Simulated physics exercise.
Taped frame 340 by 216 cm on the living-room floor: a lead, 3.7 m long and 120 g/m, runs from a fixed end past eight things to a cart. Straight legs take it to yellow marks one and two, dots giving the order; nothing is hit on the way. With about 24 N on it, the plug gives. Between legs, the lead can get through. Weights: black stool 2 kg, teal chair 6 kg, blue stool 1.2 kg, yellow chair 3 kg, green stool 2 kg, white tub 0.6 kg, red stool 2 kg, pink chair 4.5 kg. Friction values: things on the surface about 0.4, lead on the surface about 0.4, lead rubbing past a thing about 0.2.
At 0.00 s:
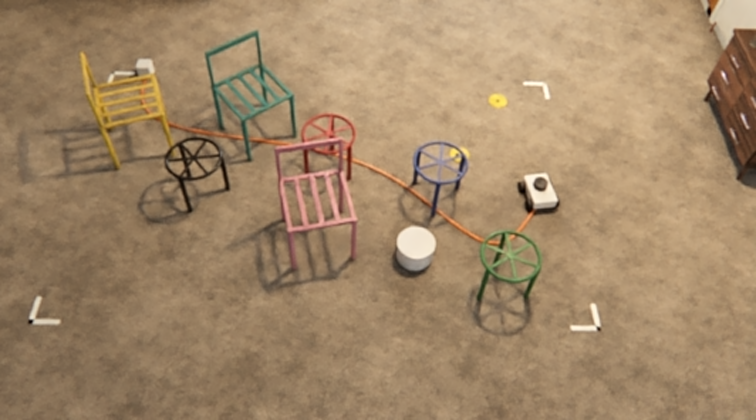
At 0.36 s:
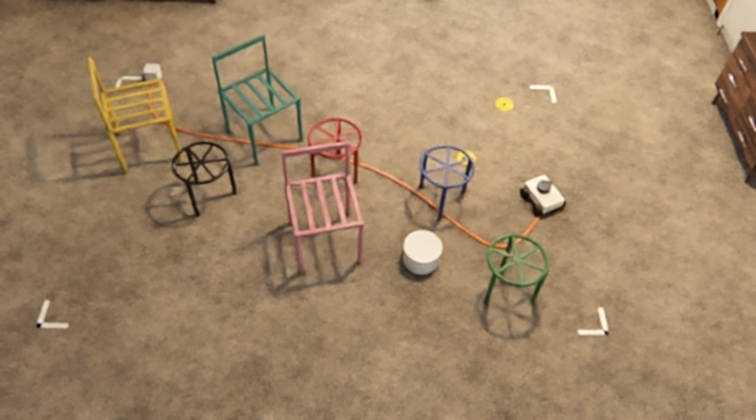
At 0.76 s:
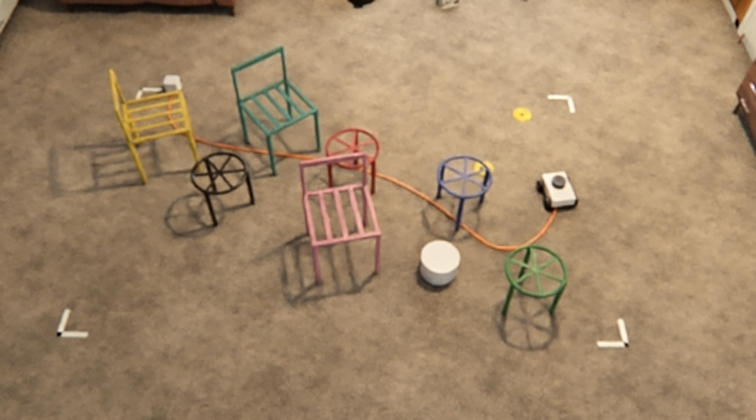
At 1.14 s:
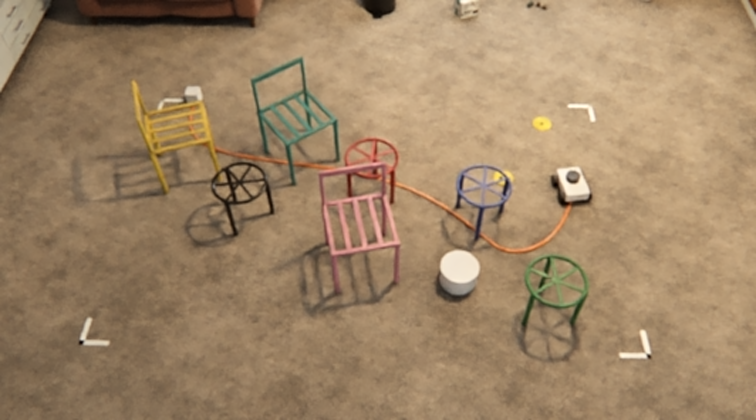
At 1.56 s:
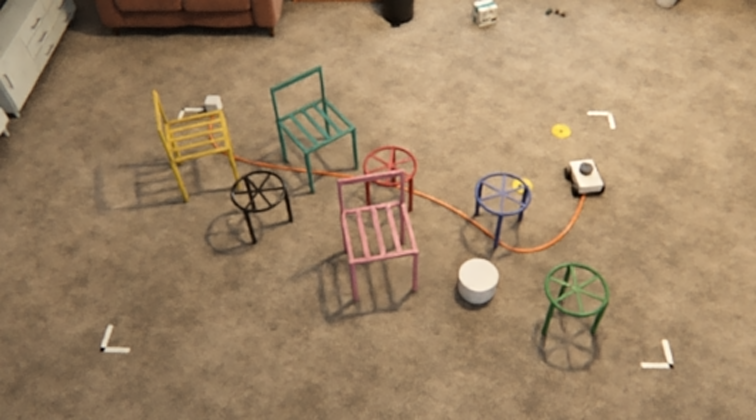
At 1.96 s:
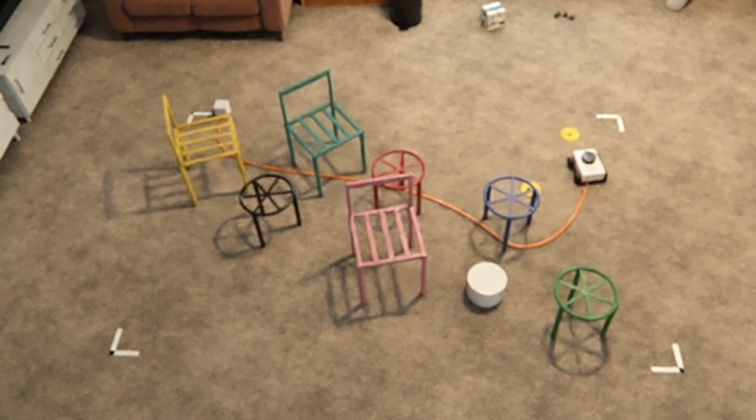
The video shows a small white cart with an orange lead trailing among colourful chairs and stools on a living-room floor. The cart rolls toward the back, drawing the lead away from the green stool into a curve.
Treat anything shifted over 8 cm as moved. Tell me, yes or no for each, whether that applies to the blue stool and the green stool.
Blue stool - no, green stool - no.
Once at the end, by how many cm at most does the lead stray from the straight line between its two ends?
At the end the lead strays roughly 40 cm from the straight line.
By 2.8 s, cart at (576, 147), lead slack at the fixed end; nothing else has moved.
By 3.6 s, cart at (562, 145), lead slack at the fixed end; nothing else has moved.
By 4.5 s, cart at (544, 170), lead slack at the fixed end; nothing else has moved.
By 5.3 s, cart at (531, 188), lead slack at the fixed end; nothing else has moved.
By 5.7 s, cart at (531, 188), lead slack at the fixed end; green stool 0 cm off its start at (587, 292), blue stool 0 cm off its start at (512, 196).
